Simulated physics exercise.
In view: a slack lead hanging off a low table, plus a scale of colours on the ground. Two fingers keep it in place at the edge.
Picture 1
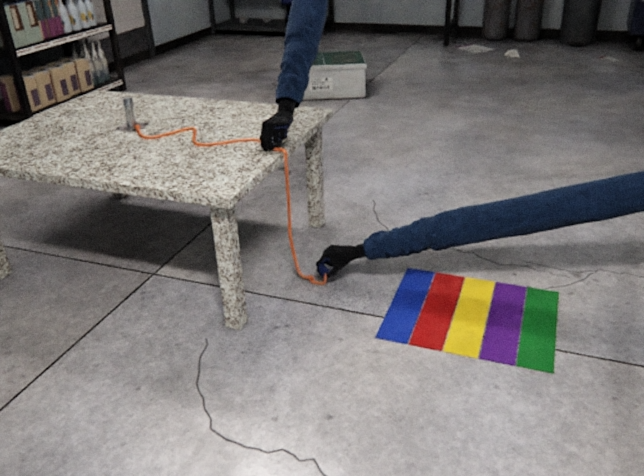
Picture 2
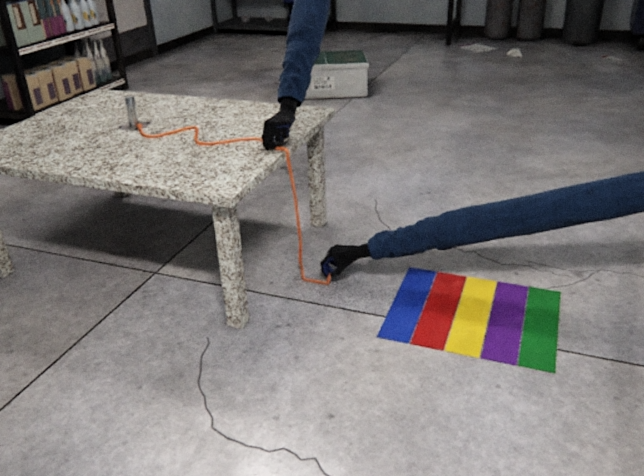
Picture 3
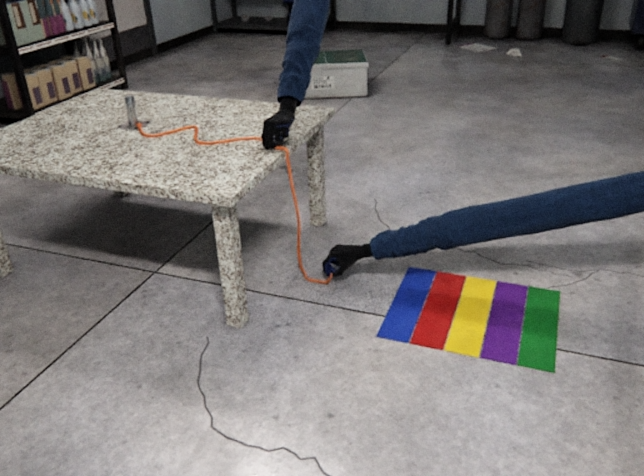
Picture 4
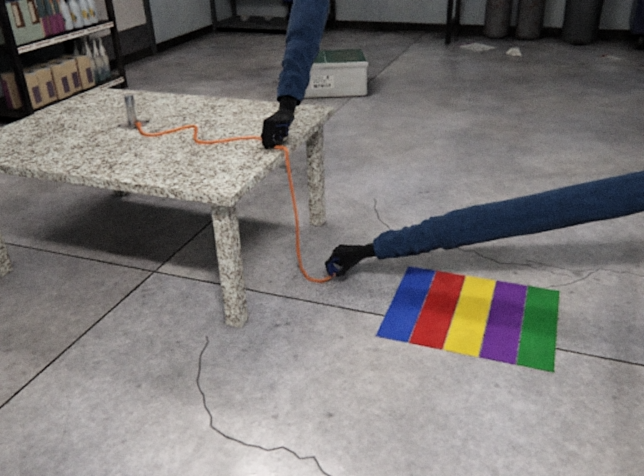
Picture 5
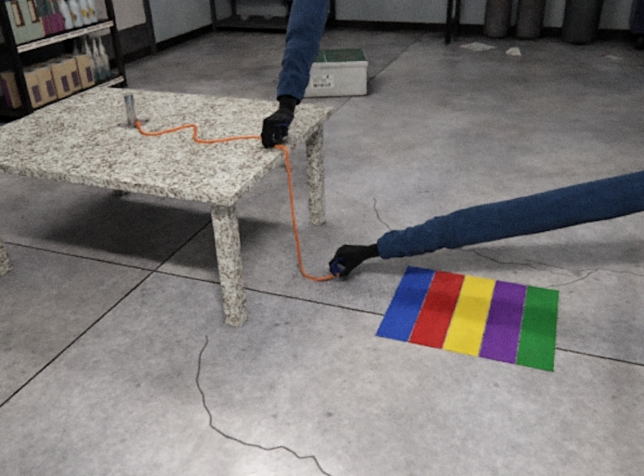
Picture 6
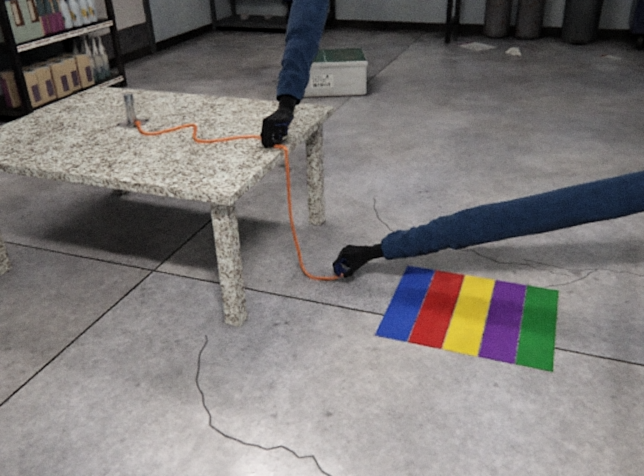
Two dark-gloved hands in blue sleeves work at a speckled low table on a grey concrete floor, seen from above in a room with stocked shelves at the back. One presses an orange cord at the table's edge, while the other holds its hanging end left of blue, red, yellow, purple and green stripes. The lower hand edges slightly right with the cord; the view barely shifts.
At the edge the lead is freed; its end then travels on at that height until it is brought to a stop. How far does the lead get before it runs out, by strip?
As far as the purple strip.
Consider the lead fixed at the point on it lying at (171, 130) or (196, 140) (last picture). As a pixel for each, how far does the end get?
(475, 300); (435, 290).
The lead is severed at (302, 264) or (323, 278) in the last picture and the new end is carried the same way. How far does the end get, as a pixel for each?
You'd find it around (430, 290) the first time and around (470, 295) the second.
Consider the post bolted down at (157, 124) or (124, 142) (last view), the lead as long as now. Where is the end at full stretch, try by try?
It would be close to (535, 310) for the first and close to (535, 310) for the second.
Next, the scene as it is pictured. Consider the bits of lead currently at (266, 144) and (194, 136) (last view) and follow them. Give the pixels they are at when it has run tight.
First one close to (328, 171), second close to (240, 138).
Soon after, end near (432, 291); over red.
Then, end near (475, 298); over yellow.
At full stretch, end near (502, 303); over purple. It gets as far as the purple strip.
